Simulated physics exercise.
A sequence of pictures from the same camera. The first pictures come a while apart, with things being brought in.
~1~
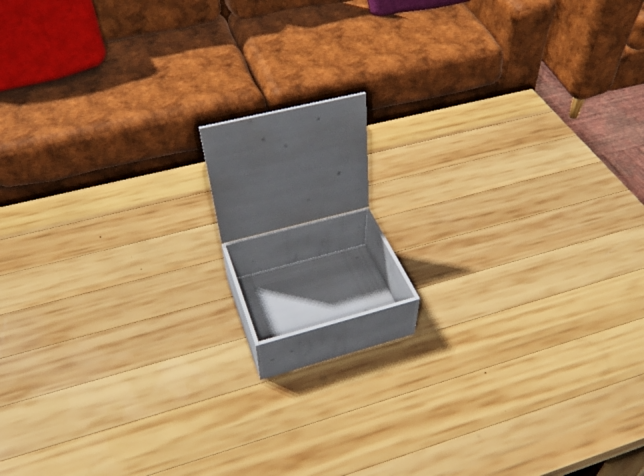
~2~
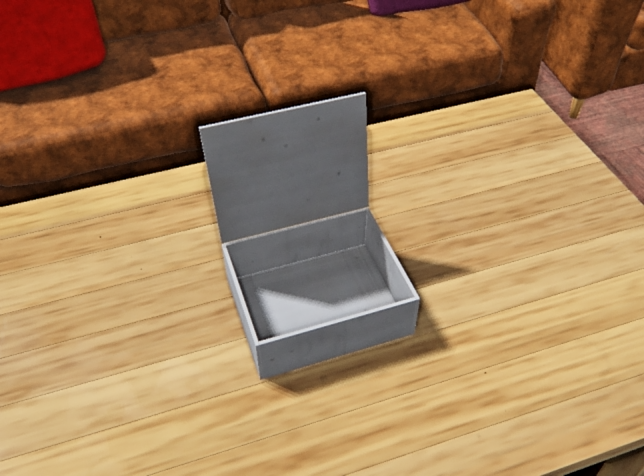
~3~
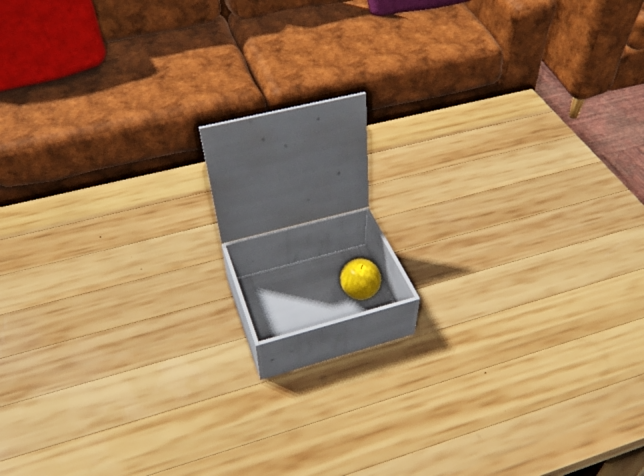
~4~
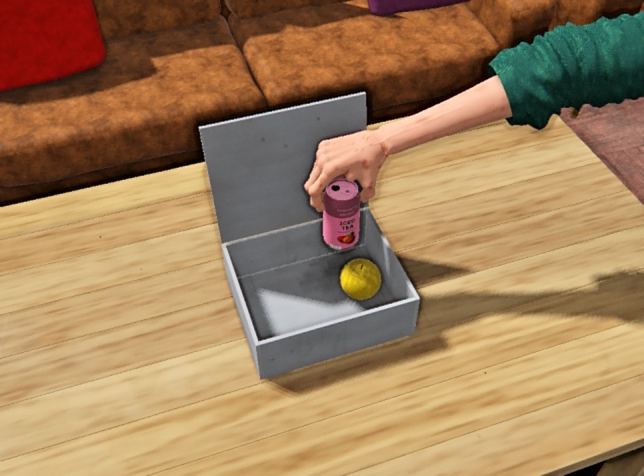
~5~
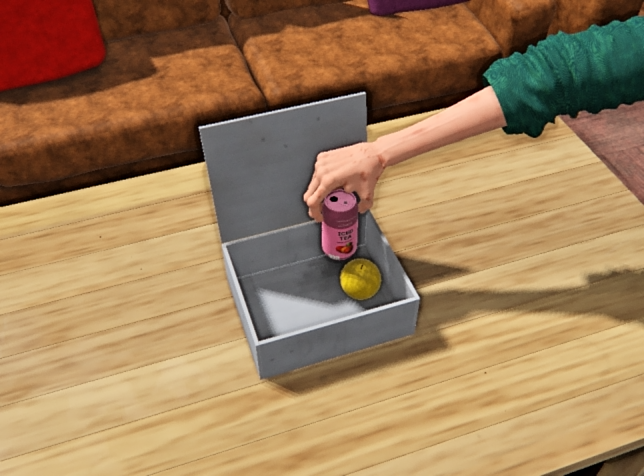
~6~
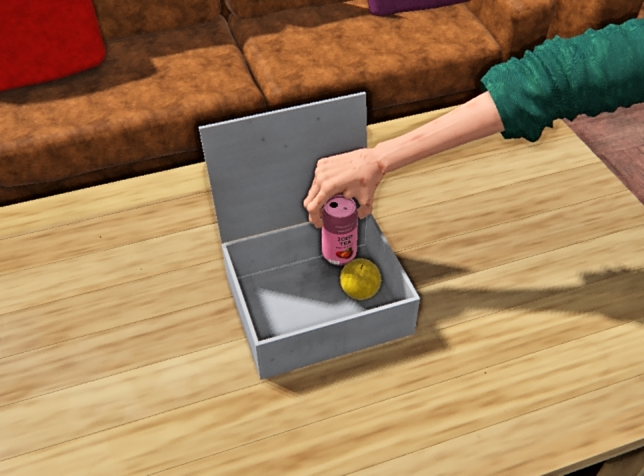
An open grey box on a wooden table, a yellow apple appearing inside, then a hand lowering a pink can beside it.
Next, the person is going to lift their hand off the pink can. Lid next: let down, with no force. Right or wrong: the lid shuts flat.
Right.
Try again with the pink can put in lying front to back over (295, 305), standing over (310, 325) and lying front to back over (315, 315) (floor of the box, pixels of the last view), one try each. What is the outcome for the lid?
On the first go it comes down fully, on the second it can't shut, and on the third it comes down fully.
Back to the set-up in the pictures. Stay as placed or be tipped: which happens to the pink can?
Once everything settles, it ends up at a slant.
Then, 0.40 s later than the last frame, pink can on its side near (316, 280); yellow apple moved a little.
Then, 1.10 s later than the last frame, lid starting down; pink can on its side near (300, 321); yellow apple moved about its own width.
Then, 1.60 s later than the last frame, lid 58° above the rim; pink can on its side near (300, 321); yellow apple moved about its own width.
Then, 2.00 s later than the last frame, lid 17° above the rim; pink can on its side near (300, 321); yellow apple moved about its own width.
When it is over, lid shut; lying over in the box, pink can; moved from the start, yellow apple. End places, in pixels of the last picture, pink can near (300, 320).
